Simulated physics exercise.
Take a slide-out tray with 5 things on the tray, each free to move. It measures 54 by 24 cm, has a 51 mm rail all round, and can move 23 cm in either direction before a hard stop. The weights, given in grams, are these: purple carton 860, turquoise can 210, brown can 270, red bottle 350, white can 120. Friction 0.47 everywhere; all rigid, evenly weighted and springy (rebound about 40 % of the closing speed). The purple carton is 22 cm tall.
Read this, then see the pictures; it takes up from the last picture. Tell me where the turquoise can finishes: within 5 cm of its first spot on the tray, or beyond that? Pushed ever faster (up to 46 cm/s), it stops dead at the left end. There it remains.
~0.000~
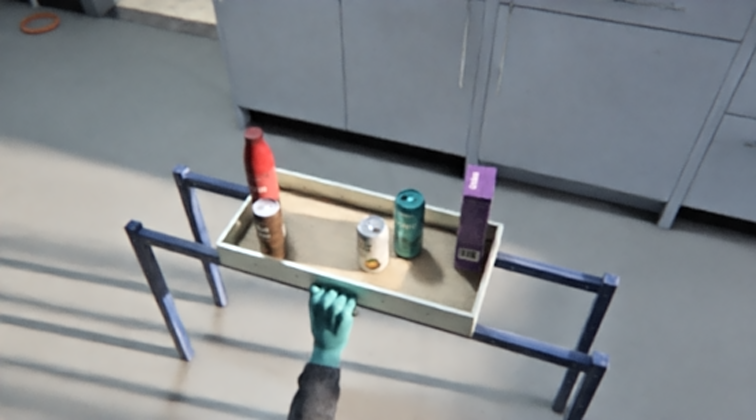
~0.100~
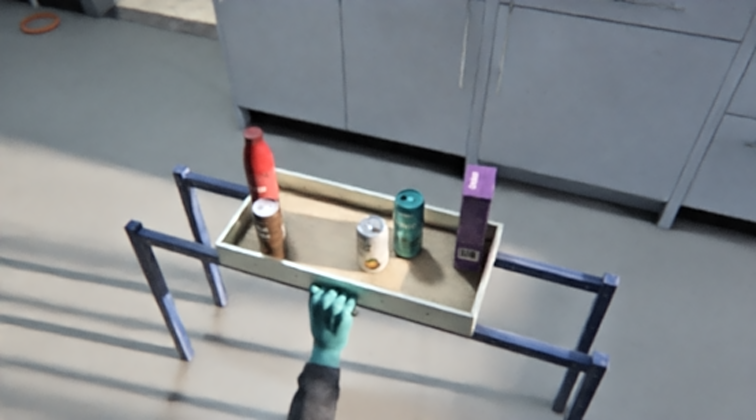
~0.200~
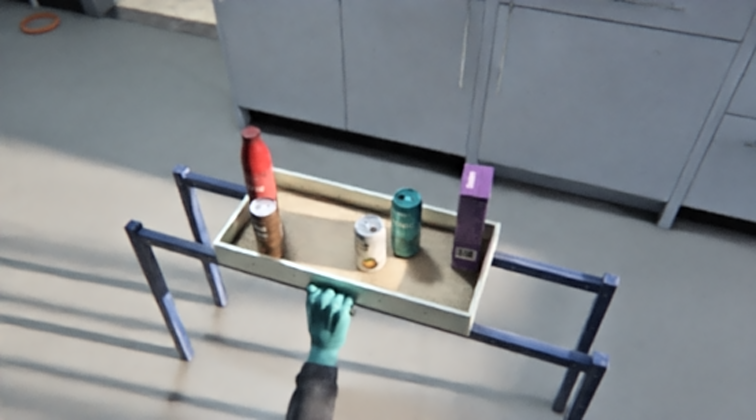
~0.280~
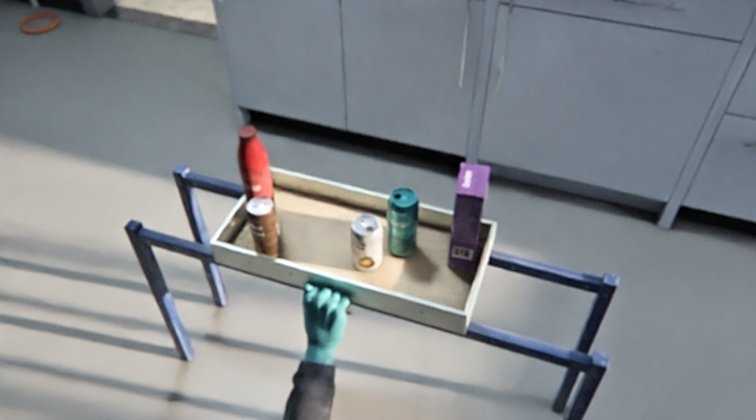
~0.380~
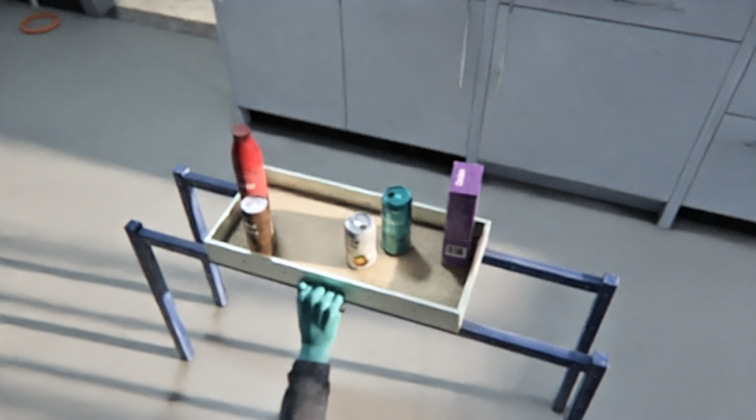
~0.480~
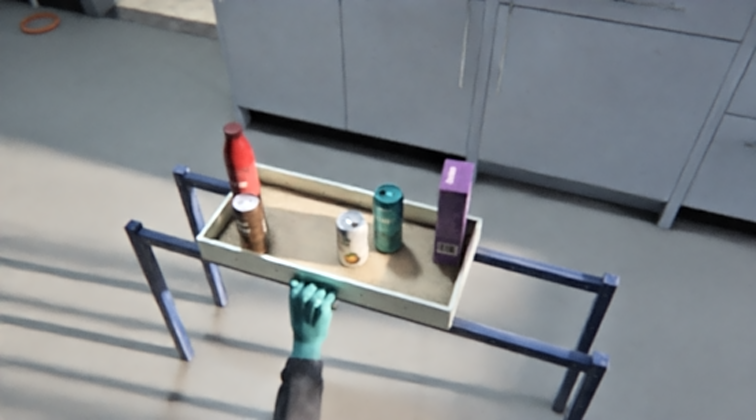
Moved away.
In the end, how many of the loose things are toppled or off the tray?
That makes 3.
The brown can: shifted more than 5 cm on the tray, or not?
The brown can remains in place.
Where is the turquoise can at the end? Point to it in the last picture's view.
Around (253, 197).
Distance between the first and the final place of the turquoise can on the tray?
Net distance near 15 cm.
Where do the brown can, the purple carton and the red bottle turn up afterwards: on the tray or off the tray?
Well, the brown can does not come off, the purple carton does not come off, and the red bottle does come off.
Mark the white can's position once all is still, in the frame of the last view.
It comes to rest somewhere around (262, 215).
After 1.28 s, tray has slid 23 cm left; red bottle 25° off upright; purple carton 24° off upright; white can moved 2 cm.
After 1.58 s, tray has slid 23 cm left; red bottle now off the tray; turquoise can on its side near (264, 197); purple carton 60° off upright.
After 1.88 s, tray has slid 23 cm left; turquoise can on its side near (254, 197); purple carton on its side; white can moved 3 cm.
In the end (2.4 s), off the tray, red bottle; toppled on the tray, purple carton and turquoise can; the other 2 under 5 cm from the start. At the end, from the last picture's camera, turquoise can near (253, 197).
